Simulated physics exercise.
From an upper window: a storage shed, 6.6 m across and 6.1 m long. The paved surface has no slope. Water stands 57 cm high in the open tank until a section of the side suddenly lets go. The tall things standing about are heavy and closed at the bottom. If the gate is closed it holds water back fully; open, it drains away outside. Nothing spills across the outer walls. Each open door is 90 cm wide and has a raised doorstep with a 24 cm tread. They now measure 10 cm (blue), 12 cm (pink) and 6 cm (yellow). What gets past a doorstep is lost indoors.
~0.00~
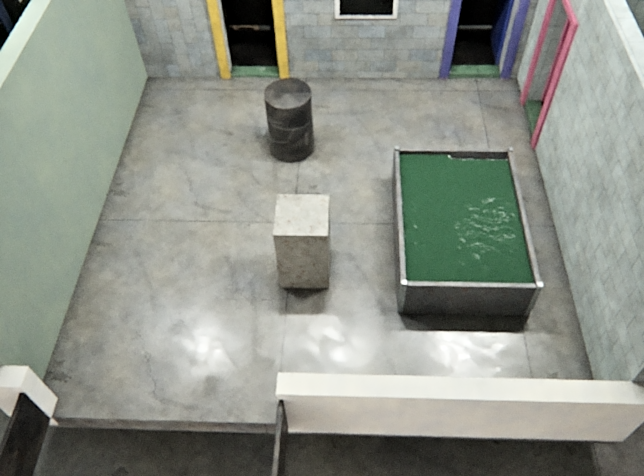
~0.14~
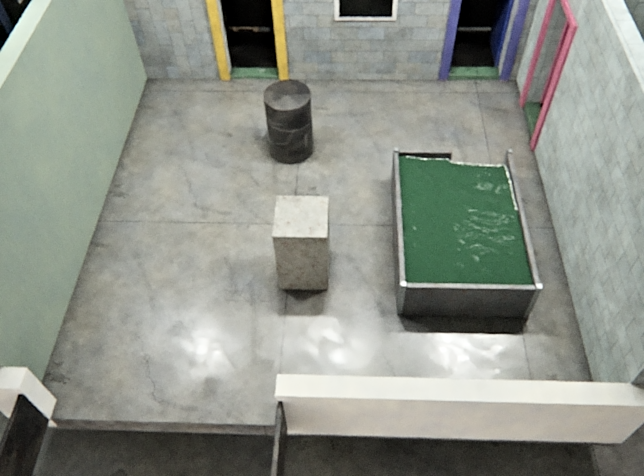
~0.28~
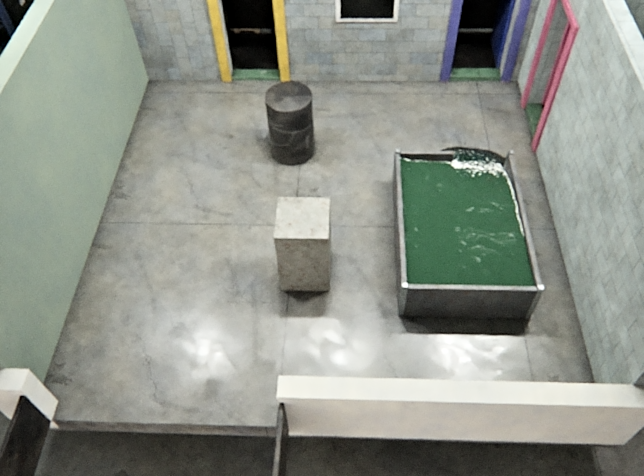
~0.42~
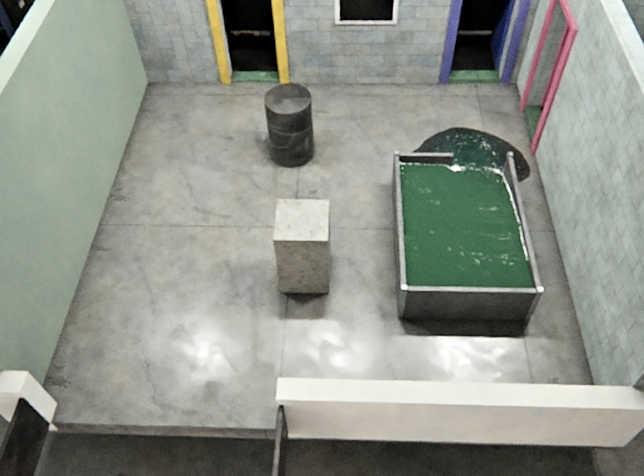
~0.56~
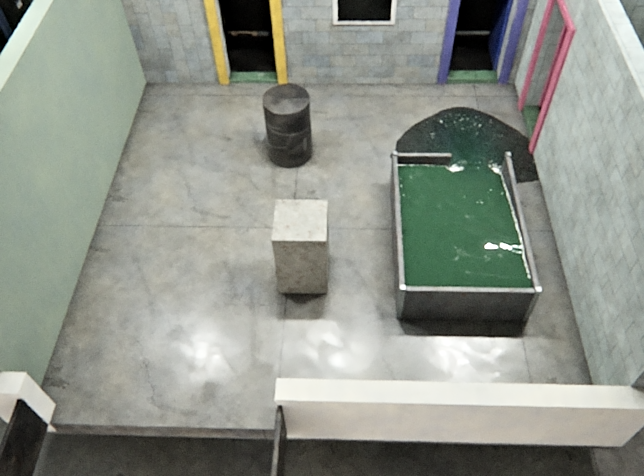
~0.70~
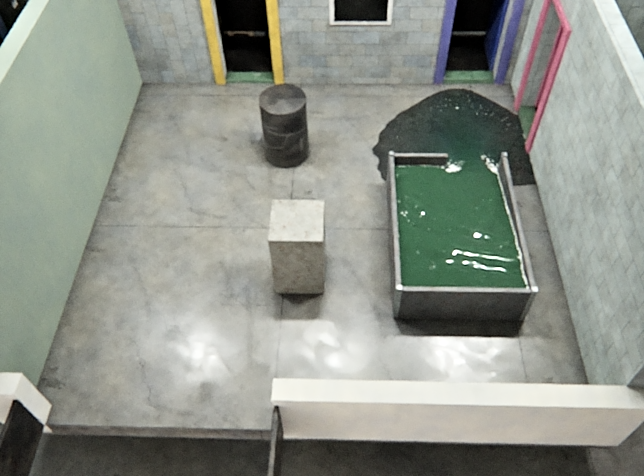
Green liquid pours through a gap in the tank's far side and spreads across the floor.
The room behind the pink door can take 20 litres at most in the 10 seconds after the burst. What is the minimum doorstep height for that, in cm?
At least 14.5 cm or so.
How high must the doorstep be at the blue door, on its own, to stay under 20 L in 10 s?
Roughly 24 cm at blue.
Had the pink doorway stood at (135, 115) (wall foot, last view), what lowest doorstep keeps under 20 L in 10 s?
About 8.5 cm.
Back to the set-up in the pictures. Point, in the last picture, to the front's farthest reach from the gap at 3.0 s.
Near (201, 88).
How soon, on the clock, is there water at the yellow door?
Yellow 2.4 s.
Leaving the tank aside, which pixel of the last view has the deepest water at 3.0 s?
At about (501, 109).
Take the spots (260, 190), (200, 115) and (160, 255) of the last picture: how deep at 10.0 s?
Roughly 2, 8 and 3 cm, in turn.
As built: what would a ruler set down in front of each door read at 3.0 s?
In cm: Blue 25, pink 14, yellow 4.
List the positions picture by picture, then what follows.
The first frame shows the open tank at (460, 215) is whole and still, 57 cm deep; the pink door at (545, 73) is dry.
In the second frame, the gap is on the far side, the front 0.3 m out at a hidden place; the back of the open tank holds 57 cm.
In the third frame, the front is at (460, 150), 0.8 m from the gap on the far side; 0.7 m2 of floor is wet, 57 cm left at the back.
In the fourth frame, the gap is on the far side, the front 1.2 m out at (453, 132); the back of the open tank holds 57 cm.
In the fifth frame, the gap is on the far side, the front 1.8 m out at (455, 111); the back of the open tank holds 57 cm.
In the sixth frame, the gap is on the far side, the front 2.3 m out at (449, 93); the back of the open tank holds 57 cm; water is at the pink door at (539, 78).
After 1.4 s water covers 15 % of the floor, deepest (37 cm) near (507, 89); 18 cm at the pink door, 1 litre in over its 12 cm doorstep.
After 3.0 s water covers 25 % of the floor, deepest (26 cm) near (501, 109); 14 cm at the pink door, 23 litres in over its 12 cm doorstep.
After 10.0 s water covers 80 % of the floor, deepest (10 cm) near (486, 89); 9 cm at the pink door, 45 litres in over its 12 cm doorstep.
At the pink door as built, the water arrived by 0.7 s and peaked near 18 cm at 1.4 s.
With a doorstep of 11.5 cm, 53 litres would have come in within the 10 s; with 18.5 cm, 2 litres. So under 20 litres takes about 14.5 cm.
